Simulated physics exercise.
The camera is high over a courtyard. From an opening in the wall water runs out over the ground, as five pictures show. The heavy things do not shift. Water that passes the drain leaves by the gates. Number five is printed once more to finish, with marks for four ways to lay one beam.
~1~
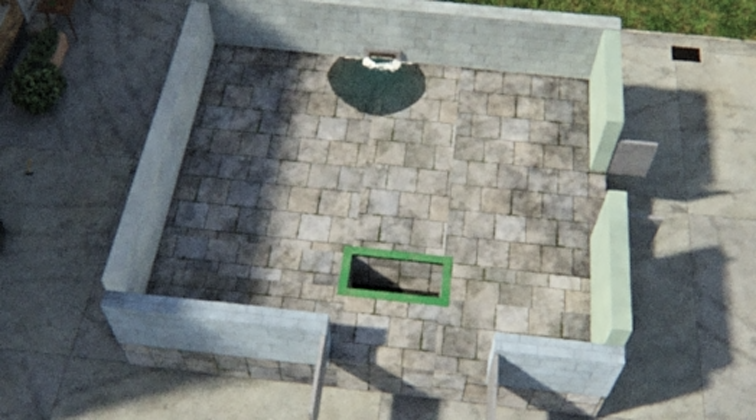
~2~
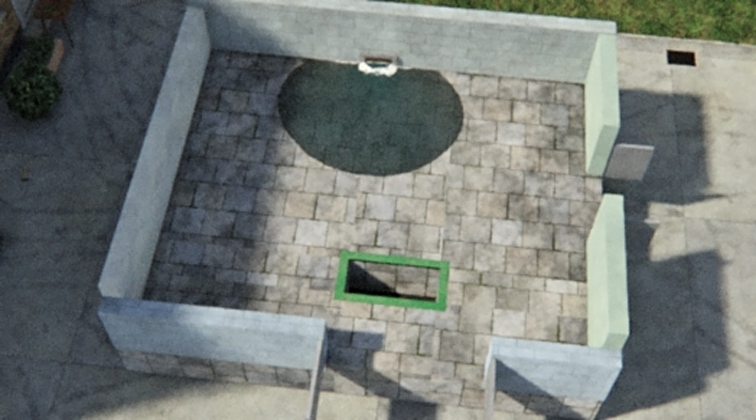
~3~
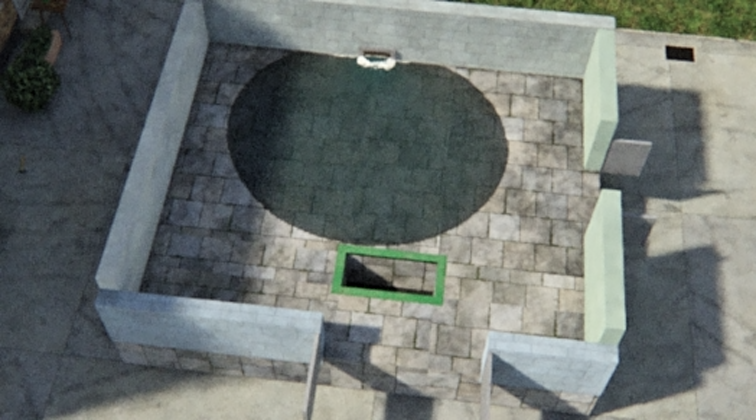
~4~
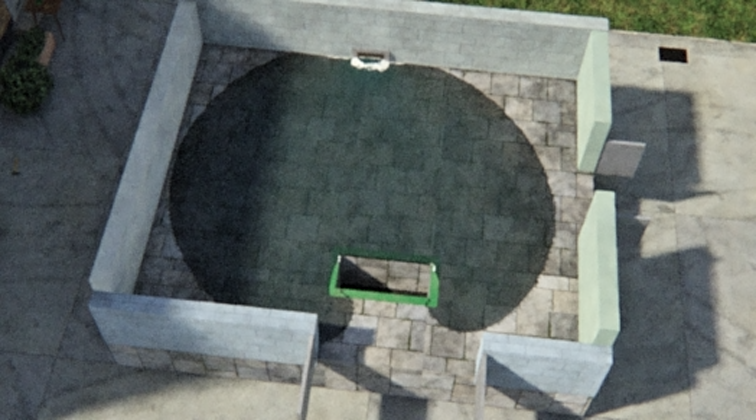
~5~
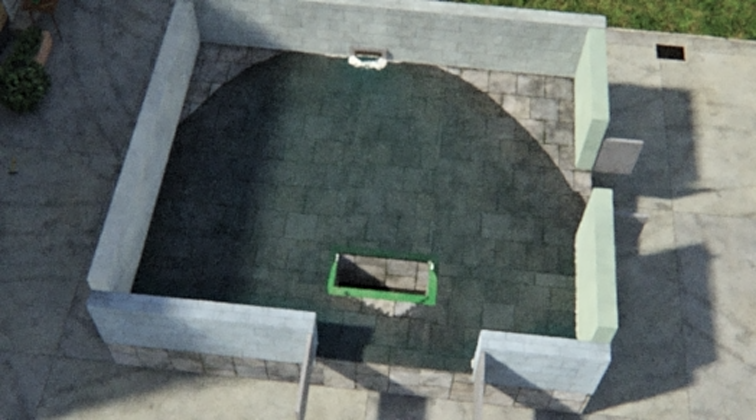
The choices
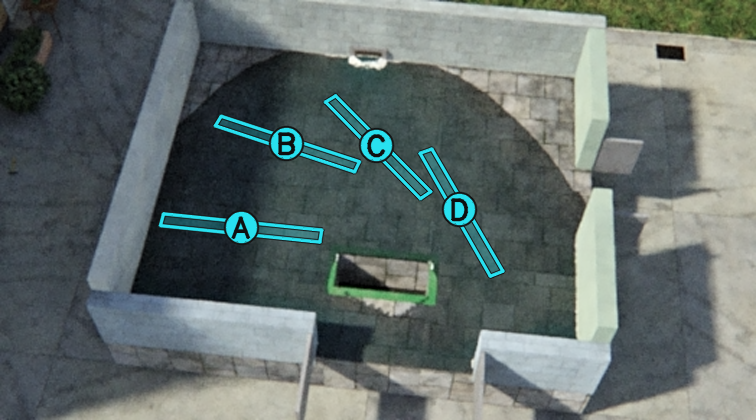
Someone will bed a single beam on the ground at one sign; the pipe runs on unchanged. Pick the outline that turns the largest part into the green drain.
The answer is position A.
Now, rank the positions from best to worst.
A, D, B, C.
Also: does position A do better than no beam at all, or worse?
Better.
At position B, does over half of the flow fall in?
No, it does not.
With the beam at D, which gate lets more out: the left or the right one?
More leaves on the left.
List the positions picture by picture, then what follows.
Outfall at (383, 55); green drain at (396, 276); open gate at (409, 351); open gate at (590, 203); water covers 4 % of the ground and shows as far out as (369, 107); green drain still dry.
Water covers 16 % of the ground and shows as far out as (384, 170); green drain still dry.
Water covers 37 % of the ground and shows as far out as (372, 240); green drain still dry.
Water covers 64 % of the ground and shows as far out as (502, 313); green drain taking water.
Water covers 82 % of the ground and shows as far out as (558, 309); green drain taking water.
On the marked copy, A from (162, 219) to (320, 236); B from (218, 121) to (356, 166); C from (330, 98) to (425, 195); D from (425, 151) to (496, 273).
If A is chosen, about 56 % of the stream runs into the green drain, about 44 % out by the gates.
If B is chosen, about 29 % of the stream runs into the green drain, about 71 % out by the gates.
If C is chosen, about 21 % of the stream runs into the green drain, about 79 % out by the gates.
If D is chosen, about 40 % of the stream runs into the green drain, about 60 % out by the gates.
